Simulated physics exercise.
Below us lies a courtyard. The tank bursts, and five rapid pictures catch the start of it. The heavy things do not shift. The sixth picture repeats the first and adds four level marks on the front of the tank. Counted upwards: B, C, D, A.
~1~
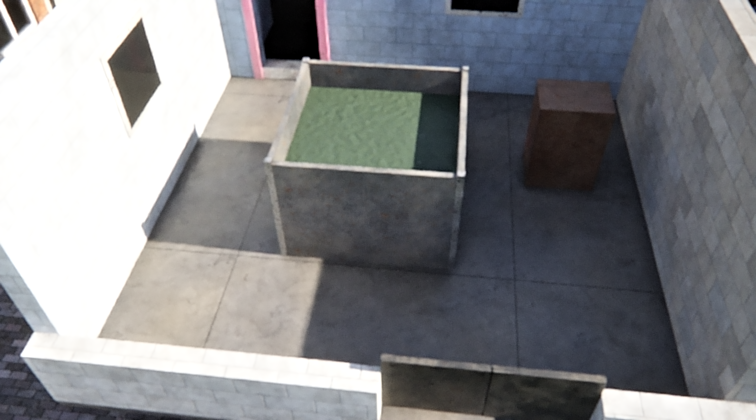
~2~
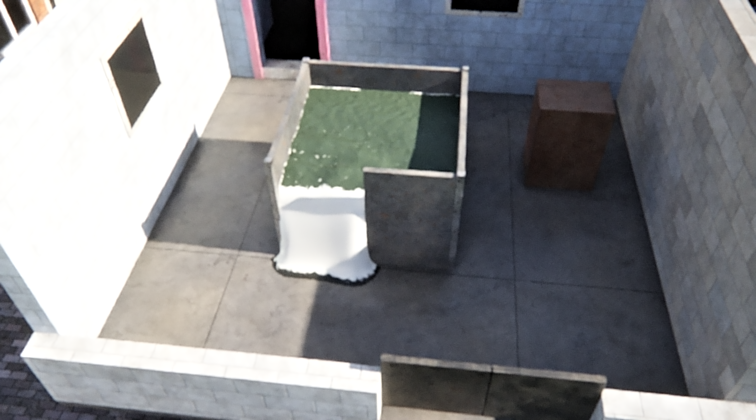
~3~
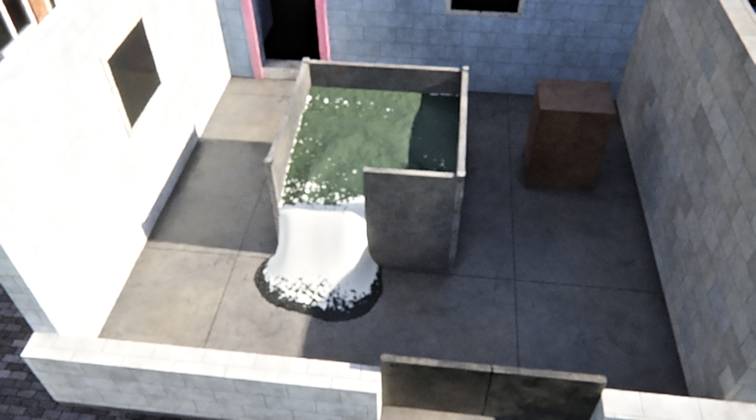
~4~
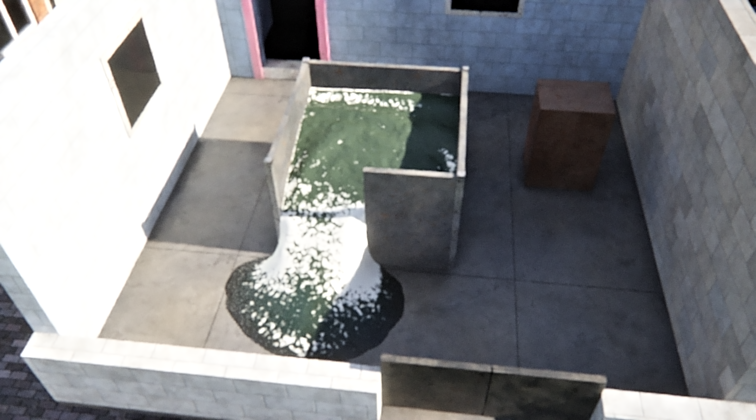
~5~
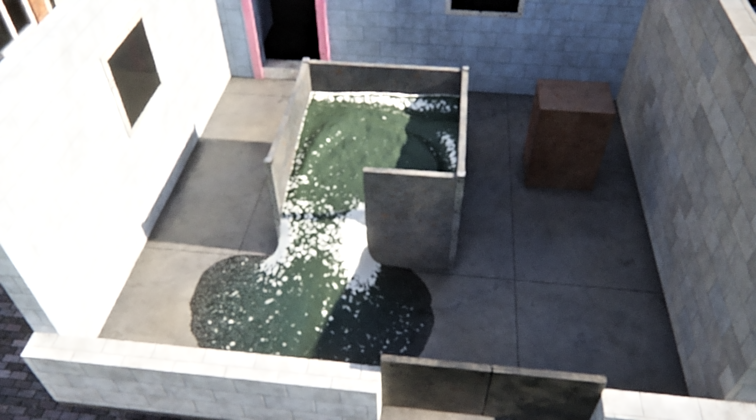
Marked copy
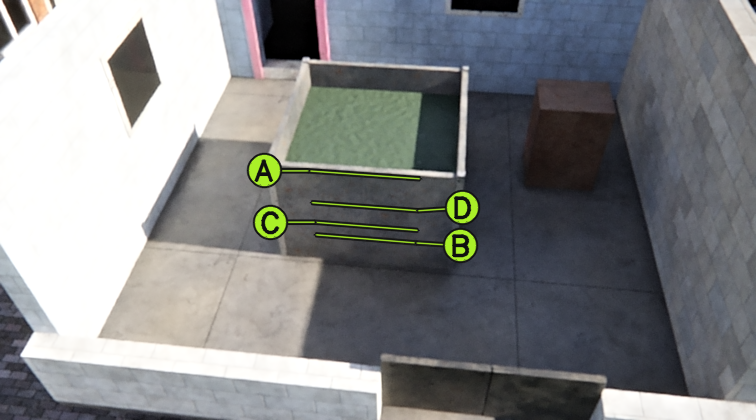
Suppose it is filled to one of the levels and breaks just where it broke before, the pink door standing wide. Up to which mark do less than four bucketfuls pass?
D.
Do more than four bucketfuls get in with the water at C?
No, not at all.
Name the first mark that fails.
That is mark A.
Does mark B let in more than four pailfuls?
No, not at all.
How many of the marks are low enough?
Three of them.
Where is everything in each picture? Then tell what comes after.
In the first frame, water in the tank at rest, its middle at (376, 136); foot of the pink doorway at (293, 80); shut gate at (490, 374).
In the second frame, 1 % of the ground under water, visible out to (368, 275).
In the third frame, 3 % of the ground under water, visible out to (362, 307).
In the fourth frame, 7 % of the ground under water, visible out to (384, 319).
In the fifth frame, 13 % of the ground under water, visible out to (231, 302).
In lime, A at (363, 174); B at (366, 238); C at (365, 226); D at (364, 206); from the bottom up B, C, D, A.
If A is chosen, about 9 bucketfuls get in.
If B is chosen, nothing gets over.
If C is chosen, nothing gets over.
If D is chosen, a splash gets over, under a bucket.
